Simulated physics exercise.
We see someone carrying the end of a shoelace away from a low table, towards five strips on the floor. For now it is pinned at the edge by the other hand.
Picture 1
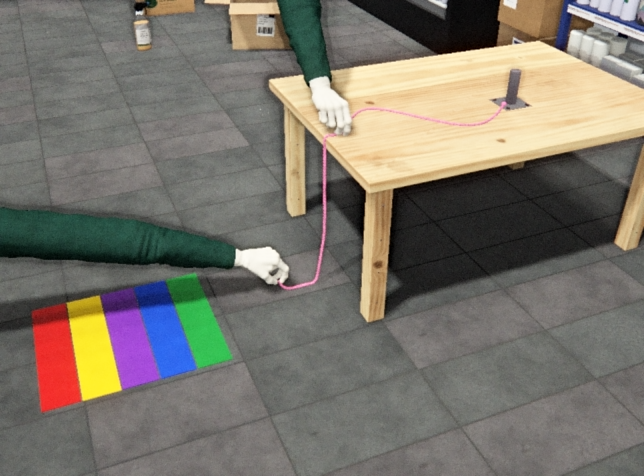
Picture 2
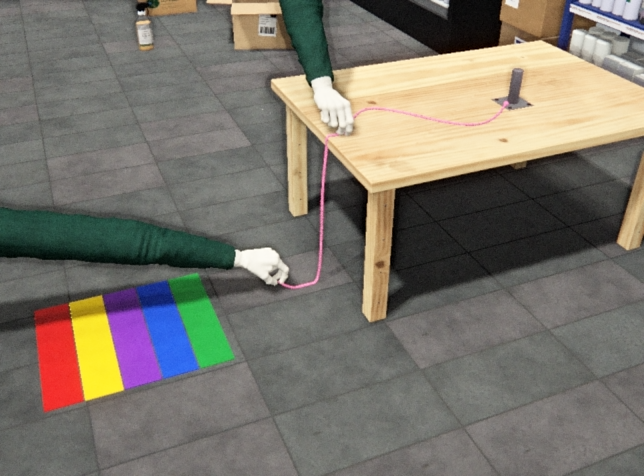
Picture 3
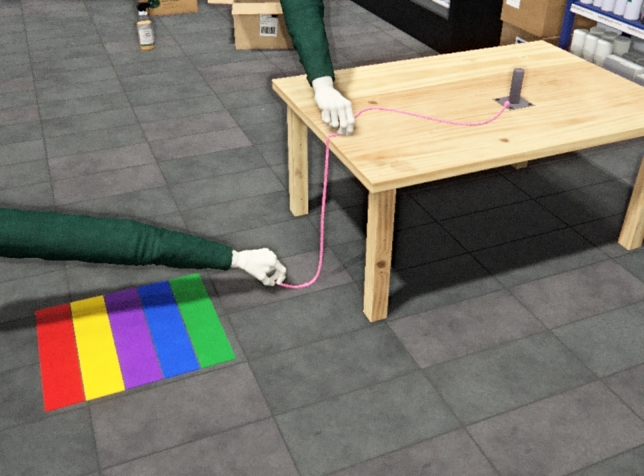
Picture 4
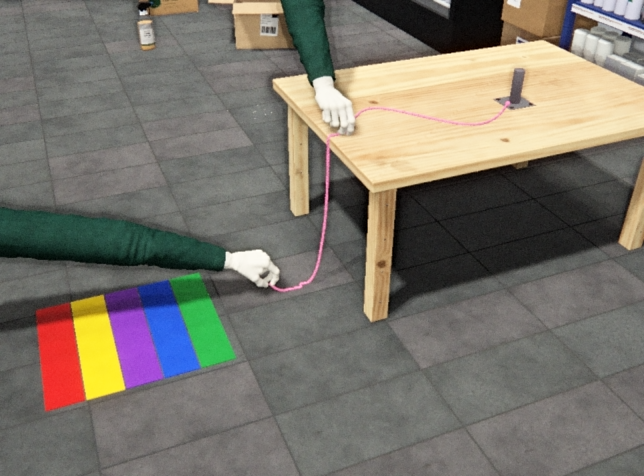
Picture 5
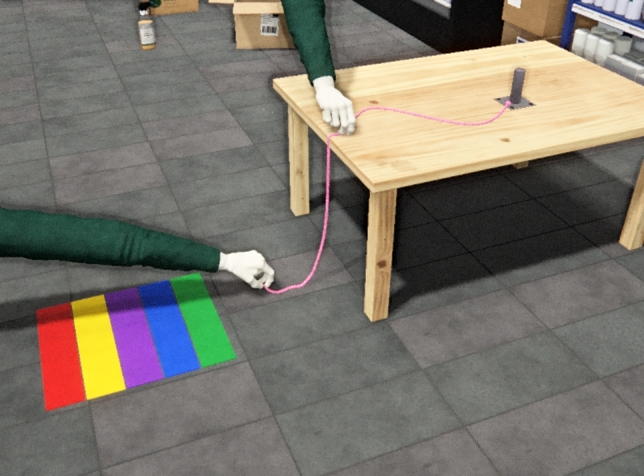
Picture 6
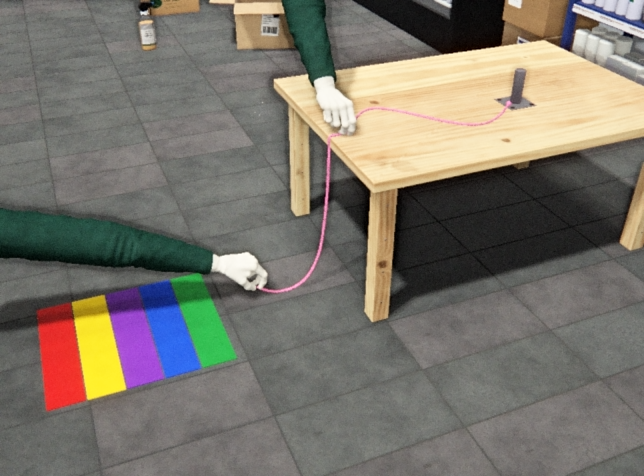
A hand slowly draws a pink cord's end left while another pins it at the table's edge.
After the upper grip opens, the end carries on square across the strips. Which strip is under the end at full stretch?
The yellow strip.
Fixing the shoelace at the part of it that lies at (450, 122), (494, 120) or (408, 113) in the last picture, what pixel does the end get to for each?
For the three tries you'd see (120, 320), (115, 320) and (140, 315).
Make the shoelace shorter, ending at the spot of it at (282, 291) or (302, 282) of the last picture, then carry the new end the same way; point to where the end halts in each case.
The first cut gives (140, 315) and the second gives (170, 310).
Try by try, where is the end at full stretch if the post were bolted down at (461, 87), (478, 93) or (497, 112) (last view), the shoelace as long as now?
Per try, approx.: (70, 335); (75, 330); (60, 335).
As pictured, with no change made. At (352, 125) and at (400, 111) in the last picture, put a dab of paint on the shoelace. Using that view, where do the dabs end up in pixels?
First point (309, 153), second point (377, 125).
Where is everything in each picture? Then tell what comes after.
End (279, 281); green (209, 346); blue (173, 356); purple (137, 365); yellow (98, 376); red (59, 386), in the first frame.
End (279, 281); shoelace through (497, 115) (434, 120) (364, 110) (329, 138) (322, 207) (319, 269), in the second frame.
End (276, 282), in the third frame.
End (270, 284); shoelace through (499, 115) (436, 120) (366, 110) (331, 137) (326, 207) (316, 269), in the fourth frame.
End (264, 285), in the fifth frame.
End (257, 287); shoelace through (500, 115) (437, 120) (367, 110) (332, 138) (326, 207) (312, 270), in the sixth frame.
Early on, end near (158, 311); over blue.
Midway, end near (121, 320); over purple.
At the end of the slack, end near (99, 326); over yellow. The end stops over the yellow strip.
